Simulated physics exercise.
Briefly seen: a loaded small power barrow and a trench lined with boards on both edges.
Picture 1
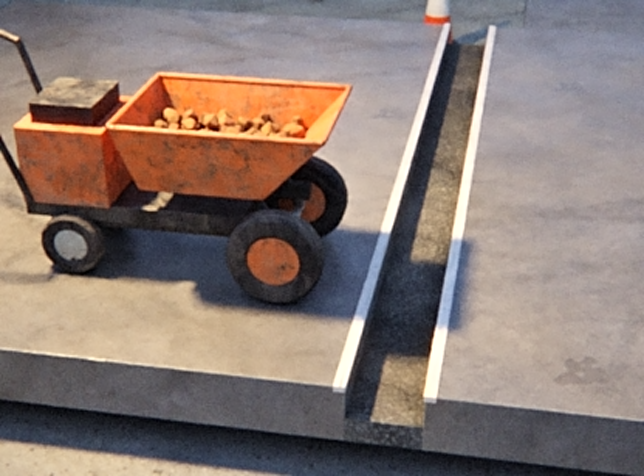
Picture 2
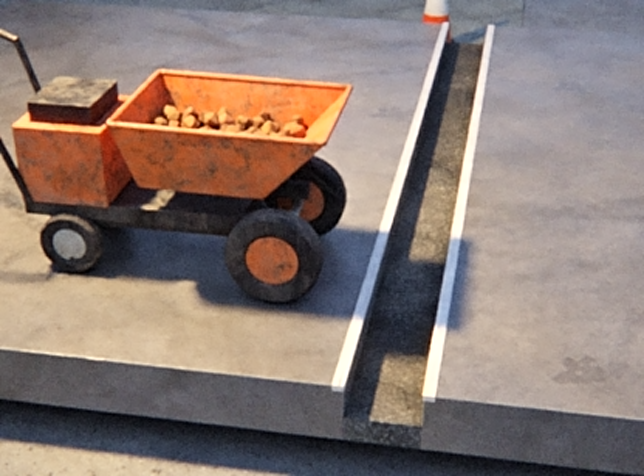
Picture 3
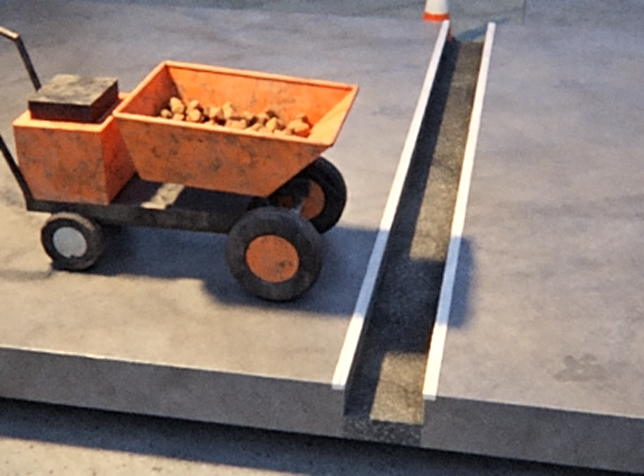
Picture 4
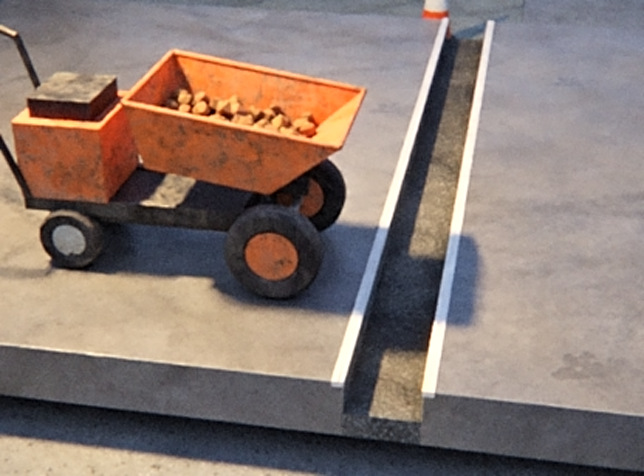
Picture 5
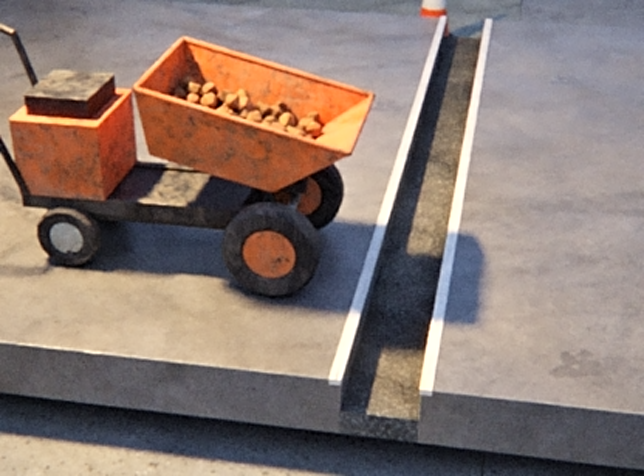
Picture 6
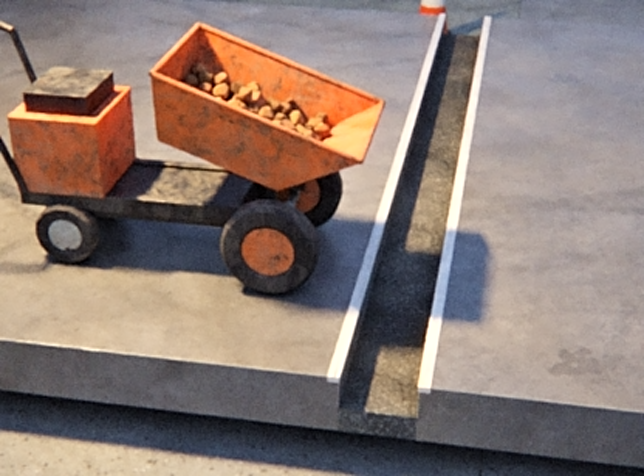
An orange skip loaded with brown lumps tilts toward the trench on the right.
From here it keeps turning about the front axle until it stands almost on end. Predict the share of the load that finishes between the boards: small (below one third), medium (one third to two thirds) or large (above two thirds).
The share is medium, from one third to two thirds.
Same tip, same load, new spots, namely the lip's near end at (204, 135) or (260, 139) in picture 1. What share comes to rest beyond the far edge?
0 and 0 percent, in that order.
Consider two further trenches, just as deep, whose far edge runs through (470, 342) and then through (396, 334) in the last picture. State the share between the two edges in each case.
90 % then 0 %, roughly.
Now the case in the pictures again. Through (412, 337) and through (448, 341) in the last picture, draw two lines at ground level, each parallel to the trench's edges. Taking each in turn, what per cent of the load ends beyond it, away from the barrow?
The first comes to 70 per cent, the second to 50 per cent.
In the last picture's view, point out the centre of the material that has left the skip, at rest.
Somewhere around (449, 268) in the final view.
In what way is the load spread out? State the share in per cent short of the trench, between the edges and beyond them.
Roughly short 0 per cent, between 45 per cent, beyond 55 per cent.
Shortly afterwards, skip tipped steeply; the whole lot in the skip.
Next, skip tipped right over; near two thirds in the skip; a little in or heaped over the trench; near a quarter beyond it.
Some moments later, skip tipped right over; a little in the skip; near a third in or heaped over the trench; near half beyond it.
In the end, skip tipped right over; near half in or heaped over the trench; near half beyond it.
